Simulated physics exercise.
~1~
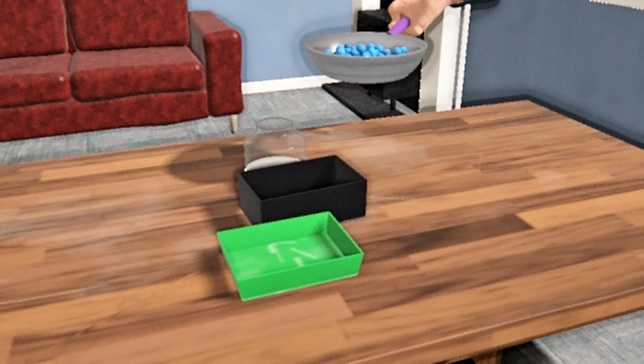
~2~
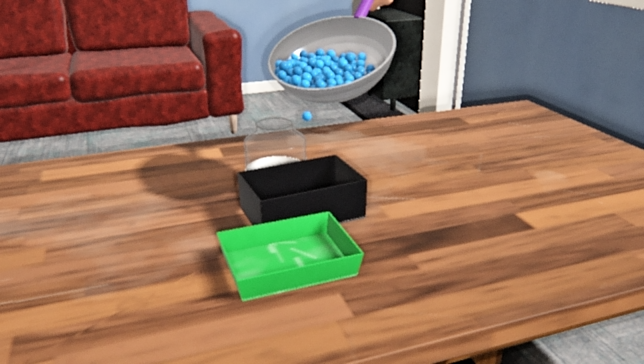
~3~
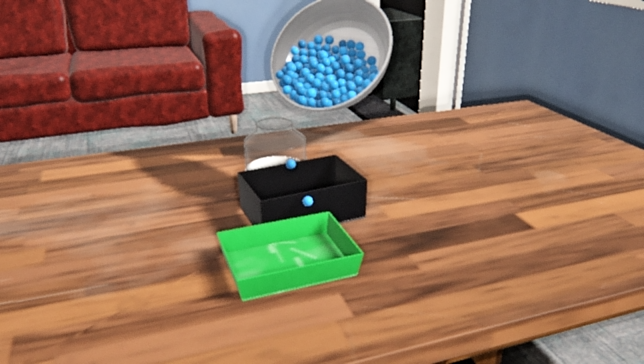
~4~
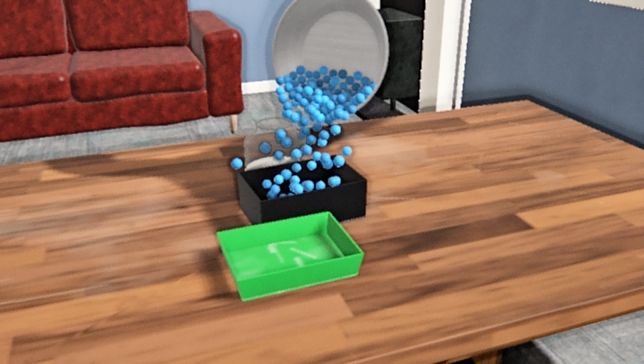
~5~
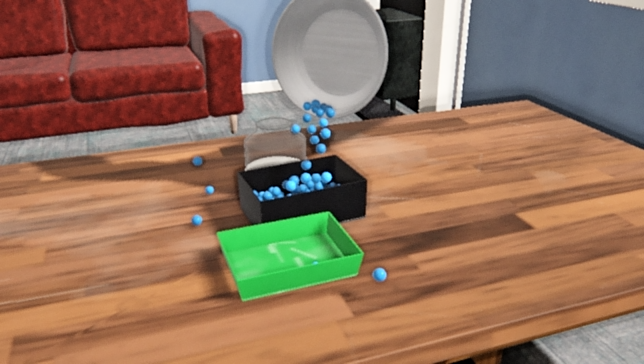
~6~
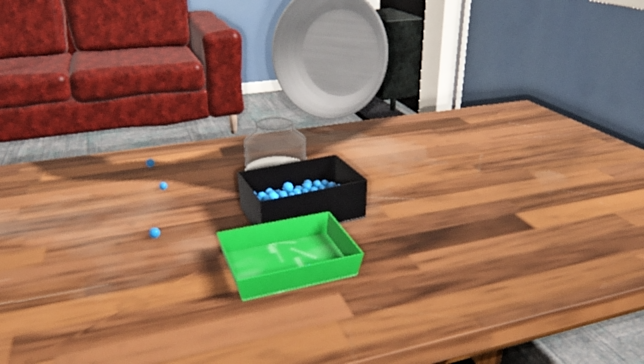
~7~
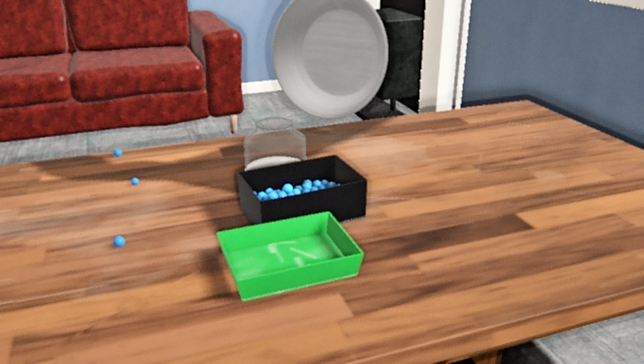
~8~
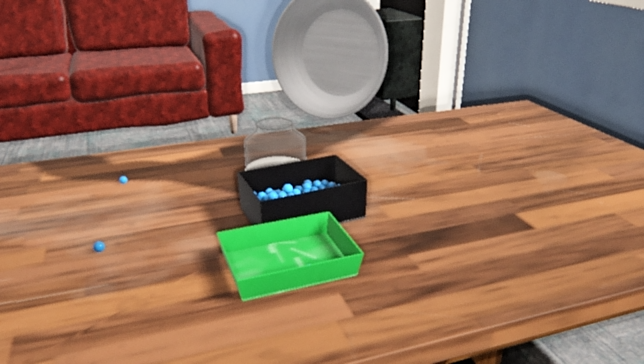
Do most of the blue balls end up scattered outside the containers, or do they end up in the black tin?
Most of them end up in the black tin. Only a few get away across the table, and the green tin and the pale jar stay without any.
